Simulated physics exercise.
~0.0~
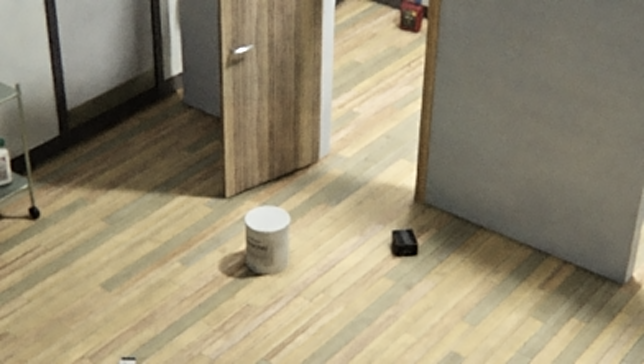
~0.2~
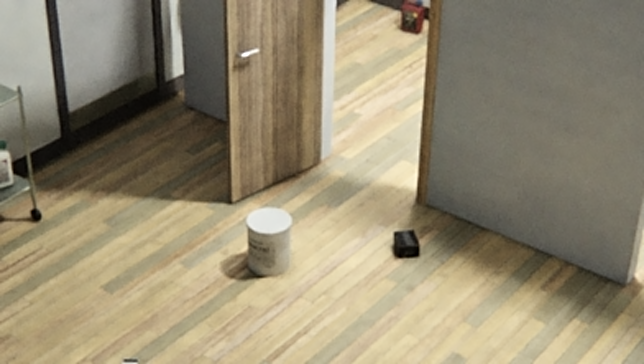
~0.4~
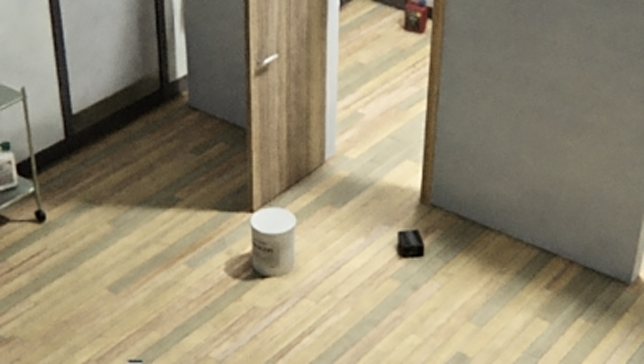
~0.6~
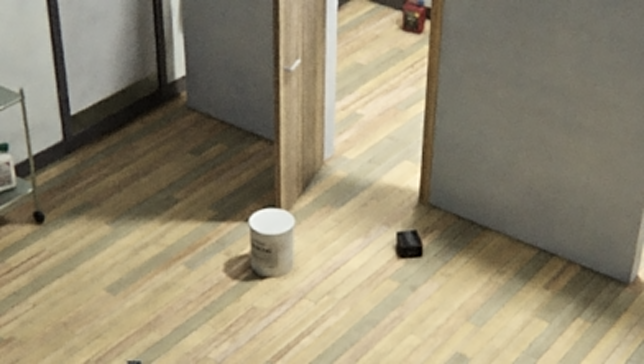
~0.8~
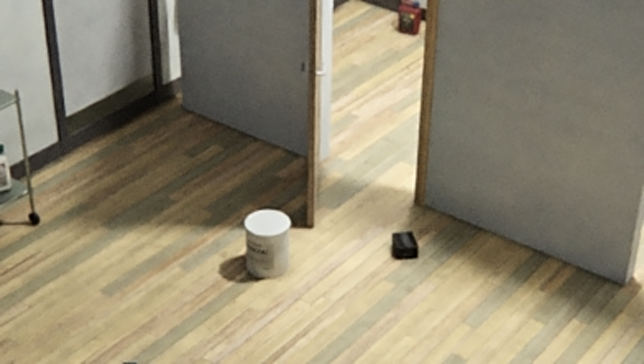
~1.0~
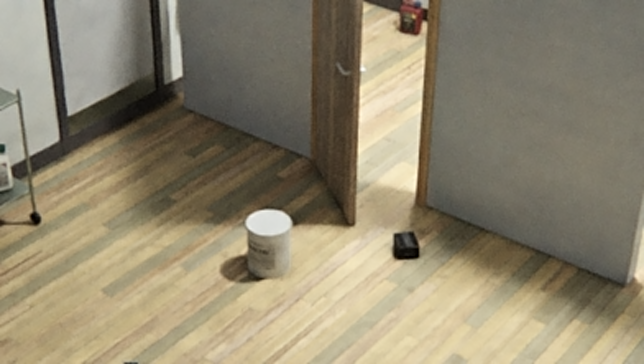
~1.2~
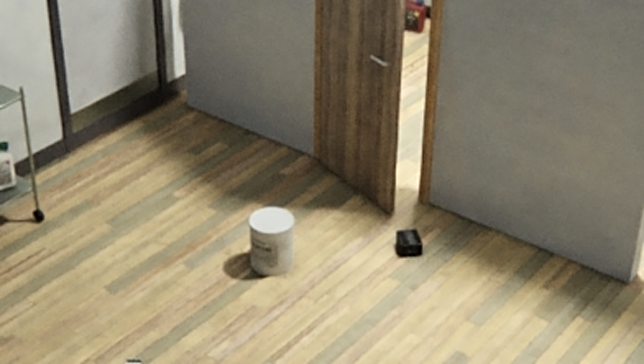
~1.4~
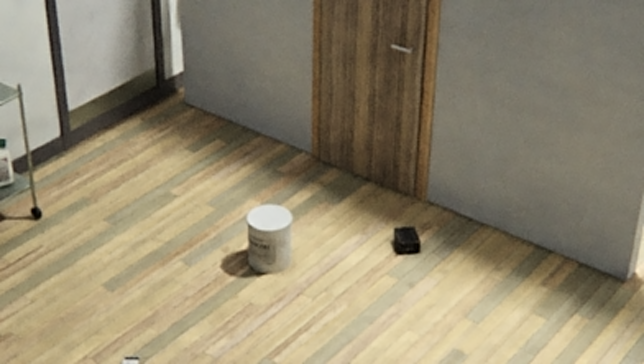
Wooden door swinging steadily shut past a white pail and a small black box on the floor, ending closed in its frame.
